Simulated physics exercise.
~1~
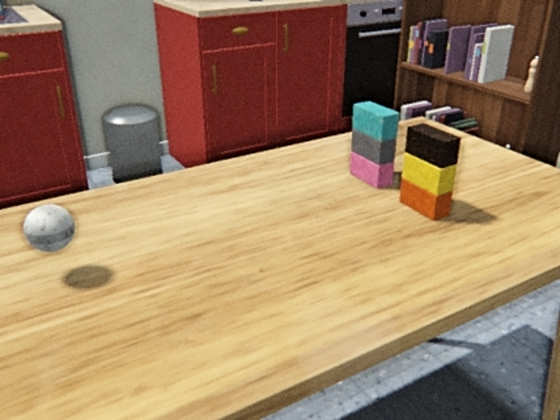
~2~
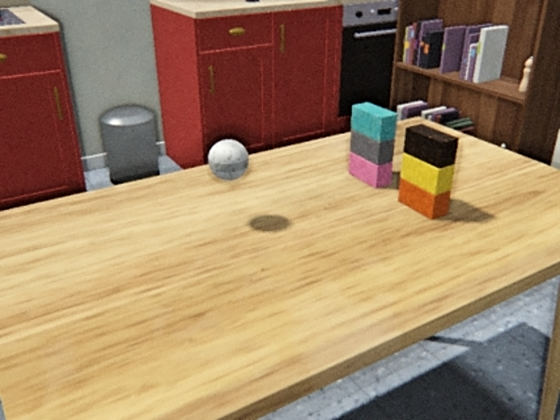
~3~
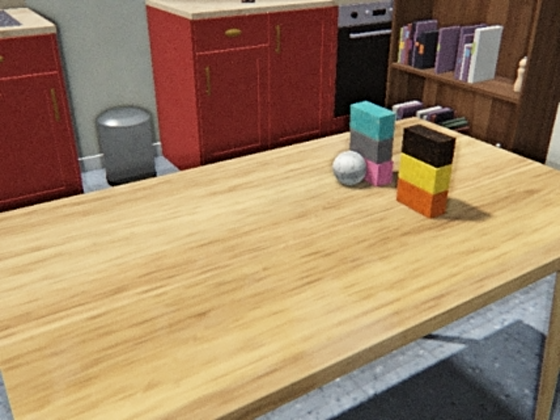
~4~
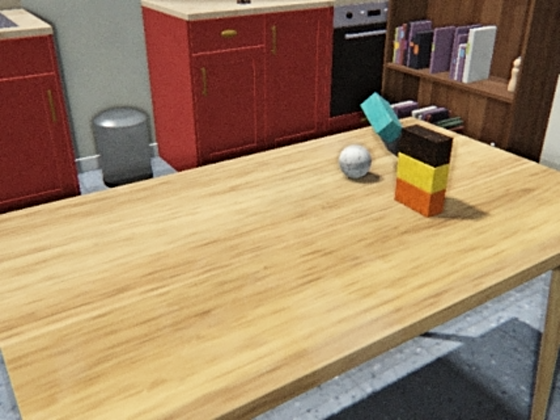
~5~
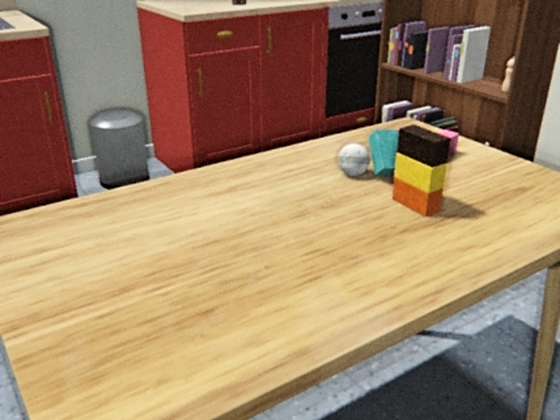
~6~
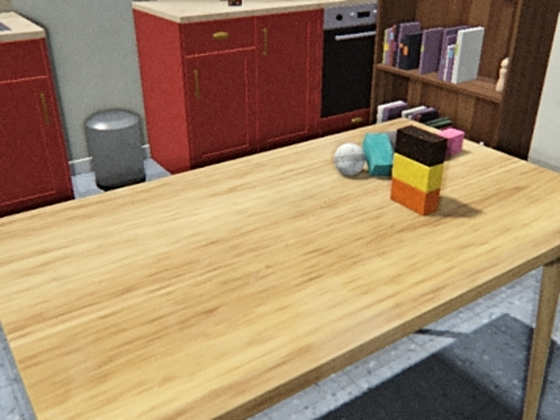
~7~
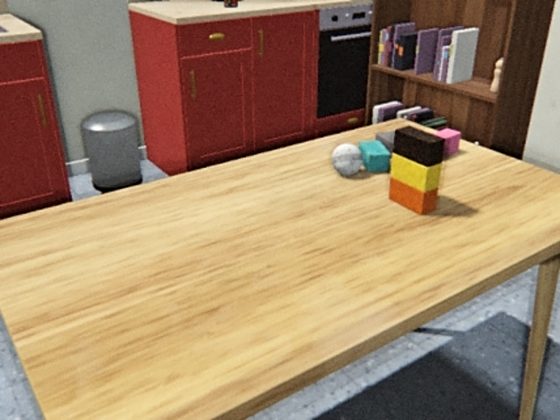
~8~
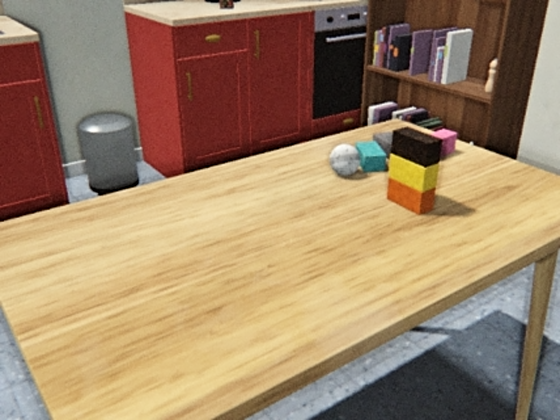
On a wooden table in a kitchen, a white ball flew in from the left and hit a stack of pink, grey and turquoise blocks, knocking it apart, while the orange, yellow and black stack beside it stayed standing.
